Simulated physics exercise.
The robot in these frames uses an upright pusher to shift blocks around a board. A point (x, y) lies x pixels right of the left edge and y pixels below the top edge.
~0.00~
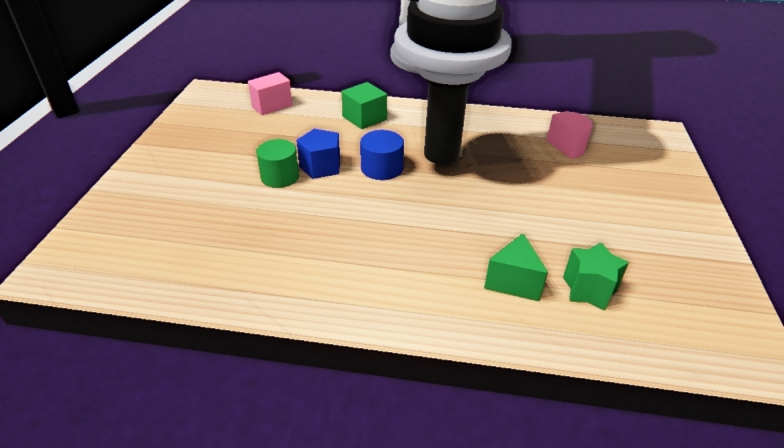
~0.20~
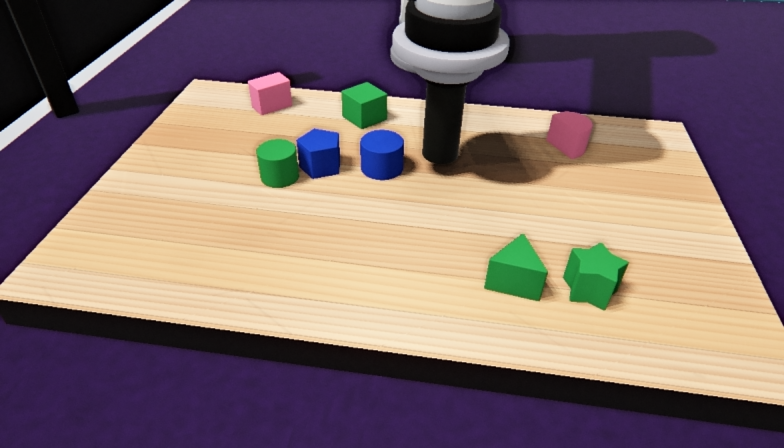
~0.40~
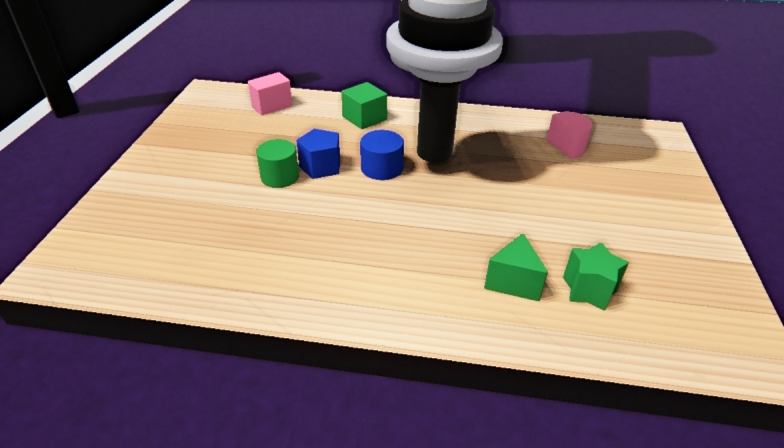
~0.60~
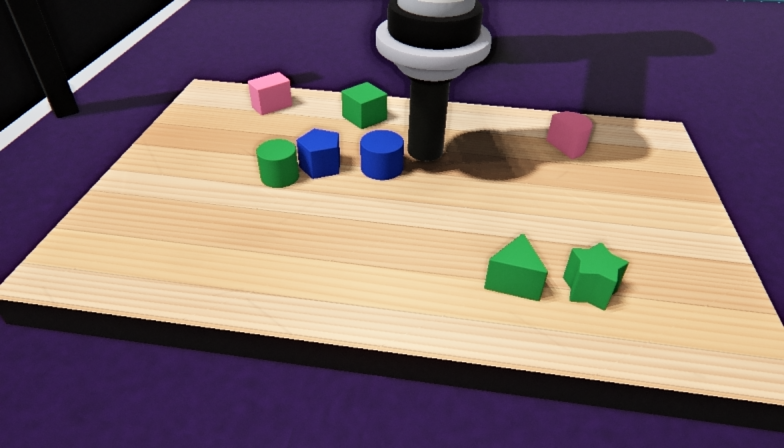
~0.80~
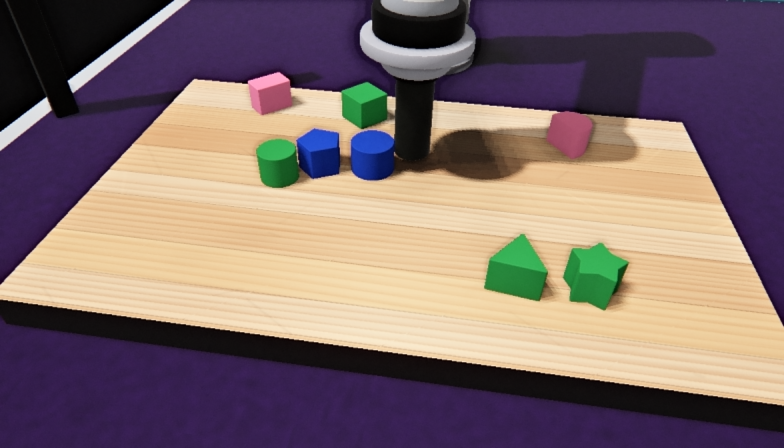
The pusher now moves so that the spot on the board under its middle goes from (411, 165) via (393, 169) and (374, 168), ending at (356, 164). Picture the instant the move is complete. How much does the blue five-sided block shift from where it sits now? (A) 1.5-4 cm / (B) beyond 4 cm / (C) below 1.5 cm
Answer: B.
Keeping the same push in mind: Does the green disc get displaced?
It seems so.
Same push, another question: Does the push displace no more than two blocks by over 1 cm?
Short answer: No.
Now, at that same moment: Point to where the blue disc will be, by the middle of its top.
Its top centre lands on (314, 139).
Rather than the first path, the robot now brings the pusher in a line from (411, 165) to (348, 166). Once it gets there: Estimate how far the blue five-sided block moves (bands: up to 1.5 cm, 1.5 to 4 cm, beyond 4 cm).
It will fall in the top band, over 4 cm.
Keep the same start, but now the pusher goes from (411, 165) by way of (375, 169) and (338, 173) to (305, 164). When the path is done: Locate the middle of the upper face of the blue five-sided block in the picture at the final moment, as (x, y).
I'd say the blue five-sided block ends with its top centre at (238, 126).
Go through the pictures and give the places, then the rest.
In the first frame, pusher's lower end (442, 155); green disc (276, 149); blue five-sided block (319, 139); green square (364, 92); blue disc (382, 140).
In the second frame, pusher (440, 155); blocks still.
In the third frame, pusher (435, 153); blocks still.
In the fourth frame, pusher (425, 151); blocks still.
In the fifth frame, pusher (412, 151); green disc (276, 149); blue five-sided block (319, 139); green square (364, 92); blue disc (373, 141).
On the path given first. Halfway along, pusher (383, 155); green disc (267, 150); blue five-sided block (303, 138), turned 15° clockwise; blue disc (342, 144).
At the end, pusher (355, 150); green disc (243, 152); blue five-sided block (275, 135); green square still; blue disc (314, 139).
